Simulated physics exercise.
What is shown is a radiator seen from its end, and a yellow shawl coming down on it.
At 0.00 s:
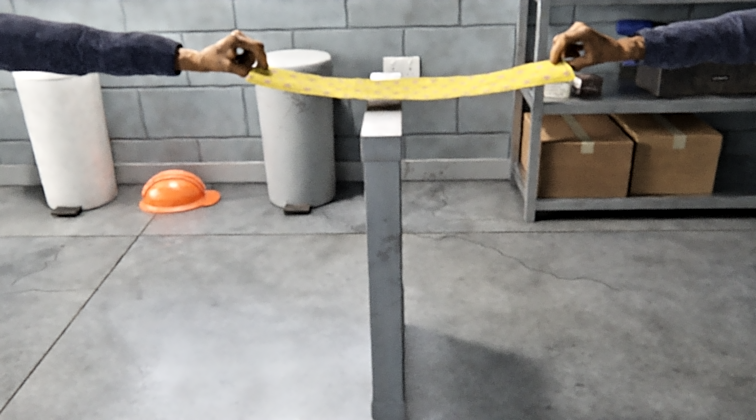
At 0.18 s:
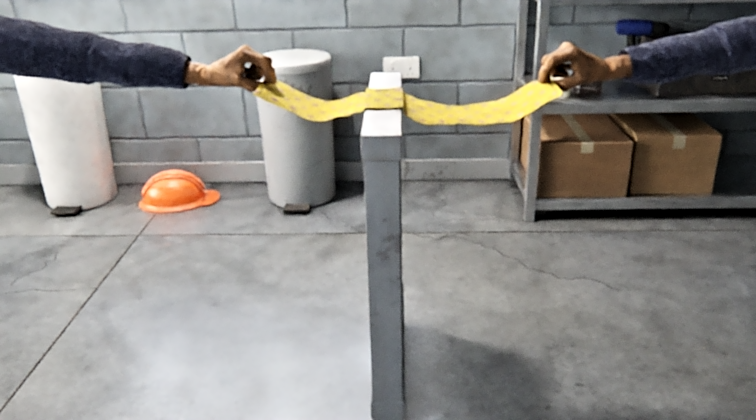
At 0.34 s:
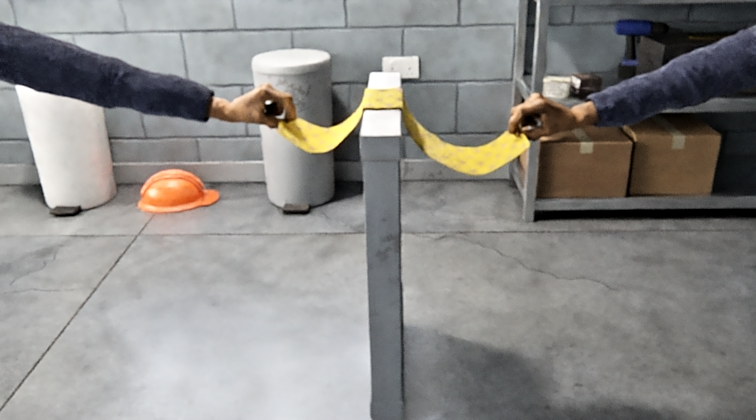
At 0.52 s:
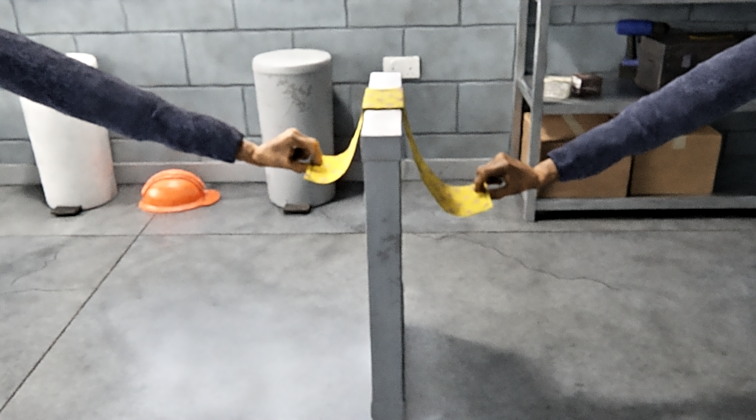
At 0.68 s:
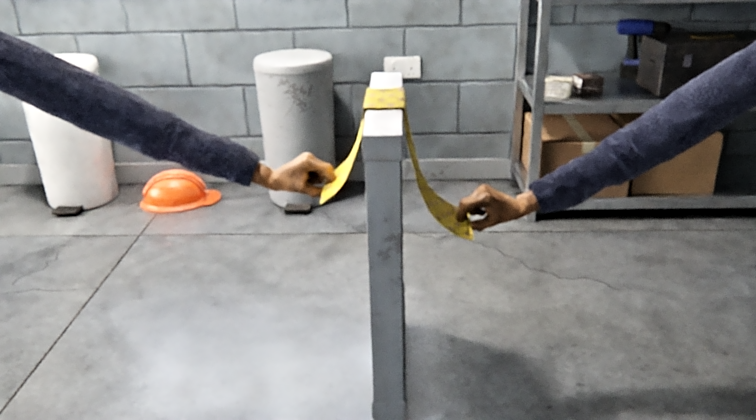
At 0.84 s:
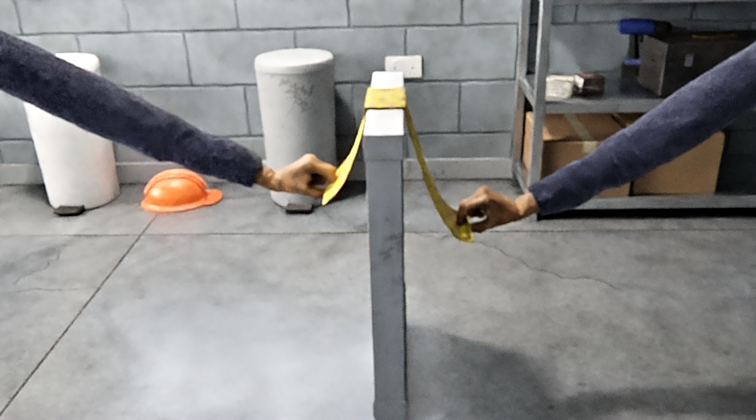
A yellow strip of cloth, held at each end by a hand, was lowered onto the top of a narrow grey upright, and the hands drew its ends downward and inward on either side.
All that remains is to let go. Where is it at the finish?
Still on top.
After 0.98 s, shawl hanging on both sides, left end near (336, 196), right end near (457, 236).
After 1.06 s, shawl hanging on both sides, left end near (359, 201), right end near (429, 246).
After 1.16 s, shawl hanging on both sides, left end near (371, 202), right end near (406, 248).
At rest, shawl hanging on both sides, left end near (371, 202), right end near (406, 248). The yellow shawl stays on top.
